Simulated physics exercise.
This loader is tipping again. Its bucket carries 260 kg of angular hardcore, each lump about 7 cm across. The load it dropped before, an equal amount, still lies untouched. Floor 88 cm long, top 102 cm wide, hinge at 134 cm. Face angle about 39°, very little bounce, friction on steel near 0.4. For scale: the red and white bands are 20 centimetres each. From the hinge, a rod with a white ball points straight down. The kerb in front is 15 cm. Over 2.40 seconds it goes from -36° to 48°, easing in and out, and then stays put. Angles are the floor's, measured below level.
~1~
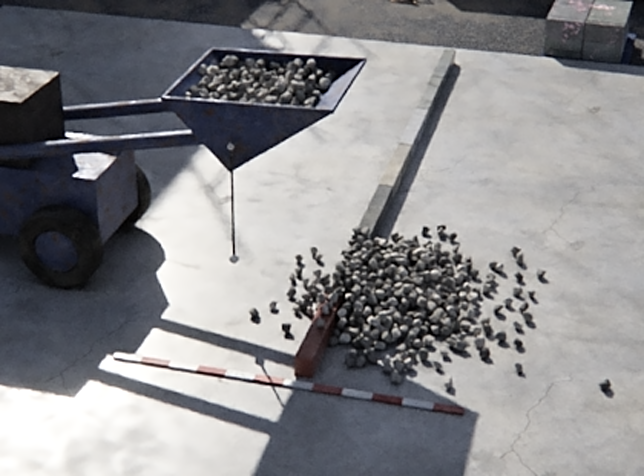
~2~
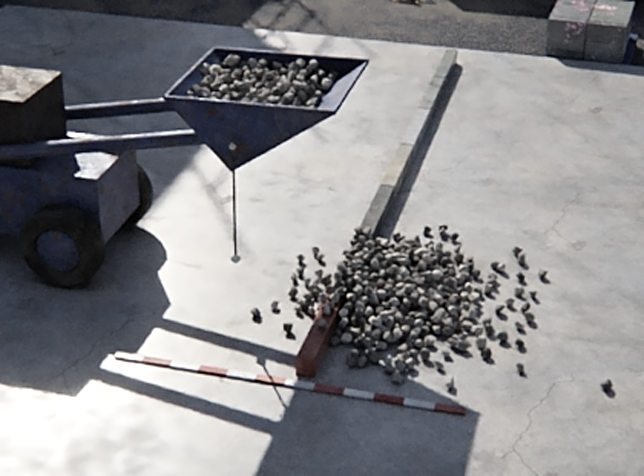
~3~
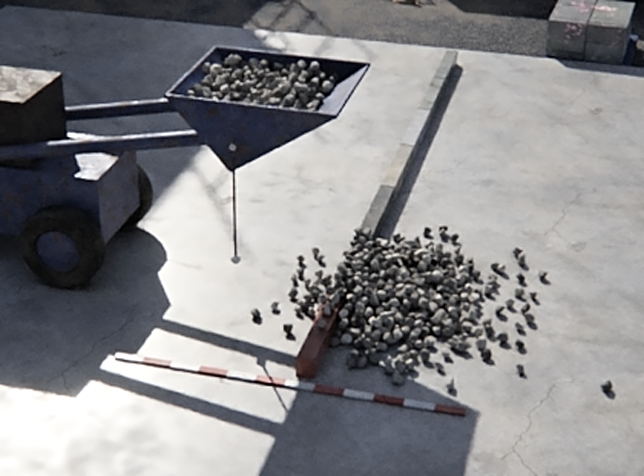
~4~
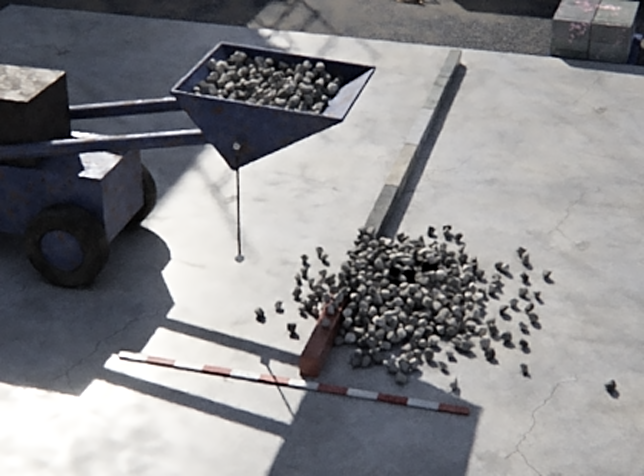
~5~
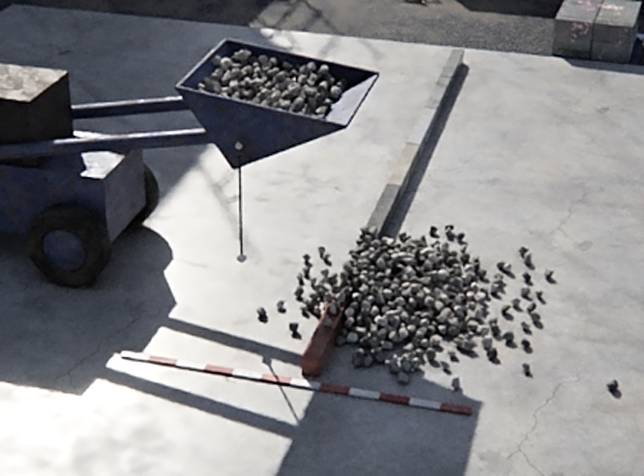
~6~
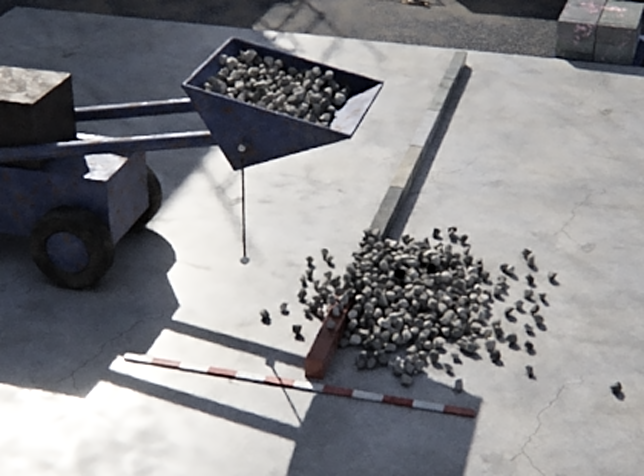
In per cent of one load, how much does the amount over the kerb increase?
About 52 per cent.
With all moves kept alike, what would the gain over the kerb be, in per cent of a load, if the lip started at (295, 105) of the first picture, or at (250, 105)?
Case one about 5 %, case two about 0 %.
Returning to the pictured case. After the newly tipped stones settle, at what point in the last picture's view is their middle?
The middle ends up near (366, 277).
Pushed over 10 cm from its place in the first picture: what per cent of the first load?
Roughly 5 per cent of them.
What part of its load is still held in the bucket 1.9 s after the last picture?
Estimate: 0 % remaining inside, roughly.
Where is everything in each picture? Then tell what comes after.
Lip at (333, 112), floor tilted -36°, highest stones at (266, 69). The earlier load is highest near (353, 262), 24 cm above ground level, 11 % on this side of the kerb, 89 % over the kerb, in the first frame.
Lip at (335, 113), floor tilted -35°, highest stones at (268, 69), in the second frame.
The bucket is at -34°, its lip at (336, 117); the top of the load is at (252, 67), in the third frame.
The bucket is at -31°, its lip at (342, 121); the top of the load is at (236, 68), in the fourth frame.
The bucket is at -27°, its lip at (346, 127); the top of the load is at (233, 65), in the fifth frame.
The bucket is at -23°, its lip at (351, 137); the top of the load is at (239, 62), in the sixth frame.
Then, 1.2 s after the last picture the floor is at 35°; in per cent of one load, 97 in the bucket, 14 on this side of the kerb, 90 over the kerb; the foremost stones are at (546, 327).
Then, 1.9 s after the last picture the floor is at 48°; in per cent of one load, 2 in the bucket, 65 on this side of the kerb, 133 over the kerb; the foremost stones are at (546, 327).
Then, 2.2 s after the last picture the floor is at 48°; in per cent of one load, 0 in the bucket, 58 on this side of the kerb, 142 over the kerb; the foremost stones are at (546, 327).
Then, 4.8 s after the last picture the floor is at 48°; in per cent of one load, 0 in the bucket, 58 on this side of the kerb, 142 over the kerb; the foremost stones are at (548, 328). Net gain over the kerb, 52.
